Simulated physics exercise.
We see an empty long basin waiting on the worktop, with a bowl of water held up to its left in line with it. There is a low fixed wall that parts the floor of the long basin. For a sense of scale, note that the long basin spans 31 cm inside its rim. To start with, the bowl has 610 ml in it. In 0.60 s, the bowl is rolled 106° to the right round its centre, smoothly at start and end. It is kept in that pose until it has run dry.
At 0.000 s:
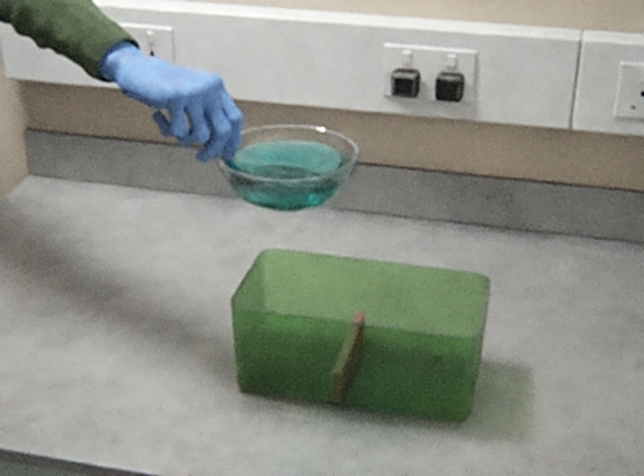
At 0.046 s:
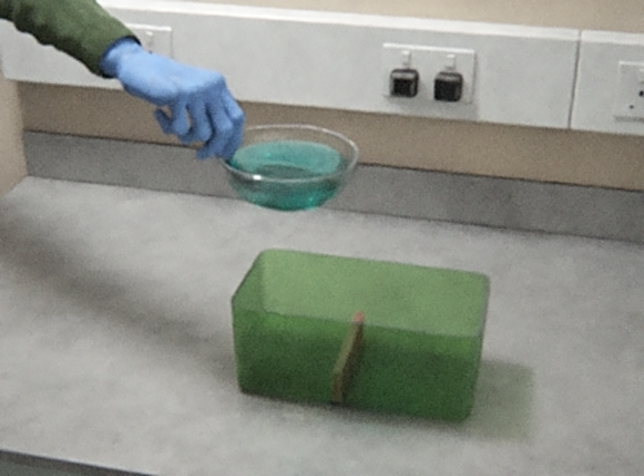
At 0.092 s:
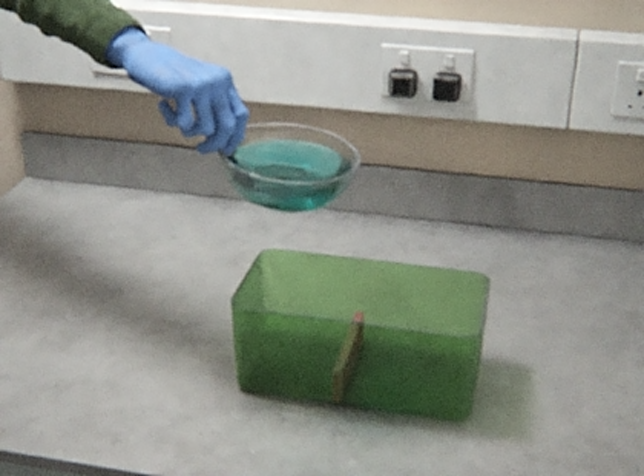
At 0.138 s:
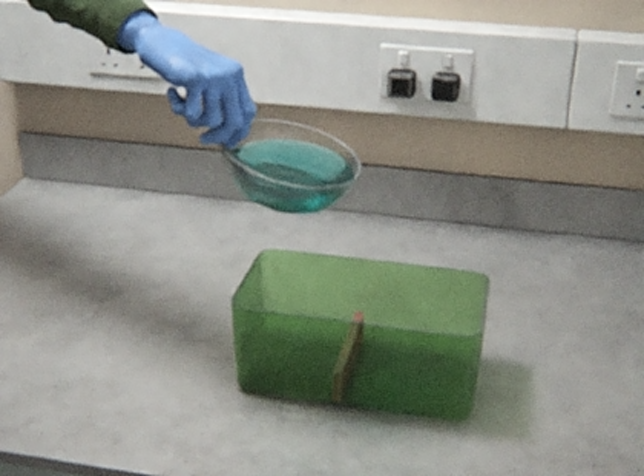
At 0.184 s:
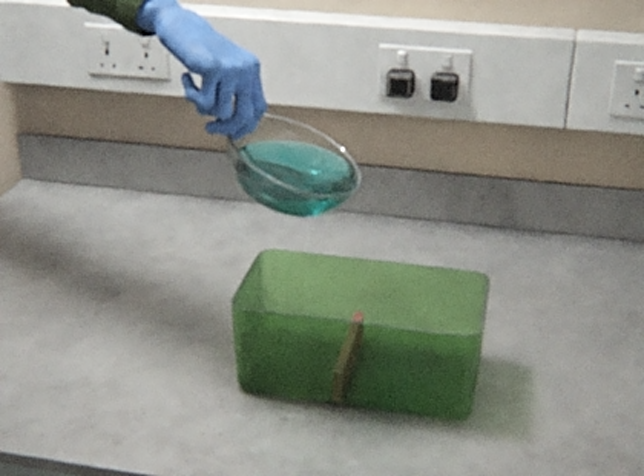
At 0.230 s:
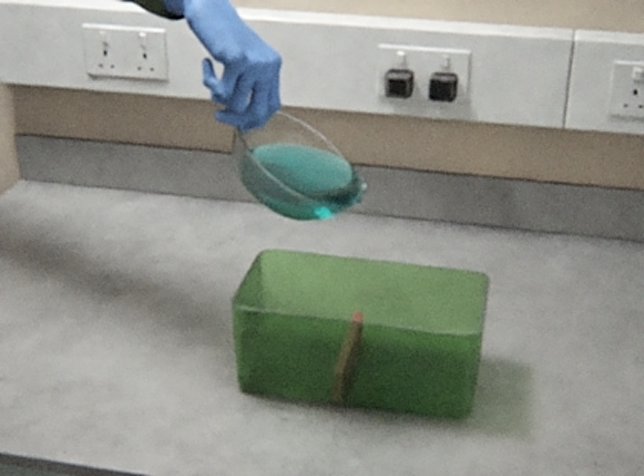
A blue-gloved hand tilts a glass bowl of blue-green liquid rightward above a green basin.
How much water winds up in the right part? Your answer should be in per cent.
About 80 per cent.
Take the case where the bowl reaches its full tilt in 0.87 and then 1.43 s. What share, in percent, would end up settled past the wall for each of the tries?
85 and 95 %.
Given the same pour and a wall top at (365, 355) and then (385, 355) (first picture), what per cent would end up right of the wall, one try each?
The first try gives 65 percent and the second 45 percent.
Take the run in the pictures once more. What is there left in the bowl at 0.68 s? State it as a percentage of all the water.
I reckon near 0 per cent still sits there.
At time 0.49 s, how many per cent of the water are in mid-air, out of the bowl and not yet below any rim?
About 34 per cent.
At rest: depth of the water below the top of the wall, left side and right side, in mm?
About 40 mm left, about 26 mm right.
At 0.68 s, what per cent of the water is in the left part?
Roughly 12 per cent.
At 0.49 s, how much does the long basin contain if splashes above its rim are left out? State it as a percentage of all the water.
Near 64 in a hundred.
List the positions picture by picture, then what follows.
The first picture shows tilt 0°; pouring edge (356, 160); surface from (228, 157) to (352, 169); the long basin's rim runs from (246, 276) to (485, 307); the wall's top is at (349, 342).
The second picture shows tilt 2°; pouring edge (357, 162); surface from (228, 156) to (352, 169).
The third picture shows tilt 6°; pouring edge (358, 167); surface from (229, 153) to (352, 172).
The fourth picture shows tilt 13°; pouring edge (359, 175); surface from (232, 150) to (355, 175).
The fifth picture shows tilt 23°; pouring edge (358, 186); surface from (237, 151) to (359, 180).
The sixth picture shows tilt 34°; pouring edge (355, 199); surface from (242, 153) to (344, 180); 6 per cent is over the edge.
After 0.49 s the tilt is 98° and 2 per cent is still to pour, 0 is left of the wall and 65 right of it.
After 0.68 s the tilt is 106° and 0 per cent is still to pour, 12 is left of the wall and 82 right of it.
After 0.88 s the tilt is 106° and 0 per cent is still to pour, 18 is left of the wall and 80 right of it.
After 1.10 s the tilt is 106° and 0 per cent is still to pour, 18 is left of the wall and 80 right of it.
In the end 18 per cent lies left of the wall, 80 right of it and 2 outside.
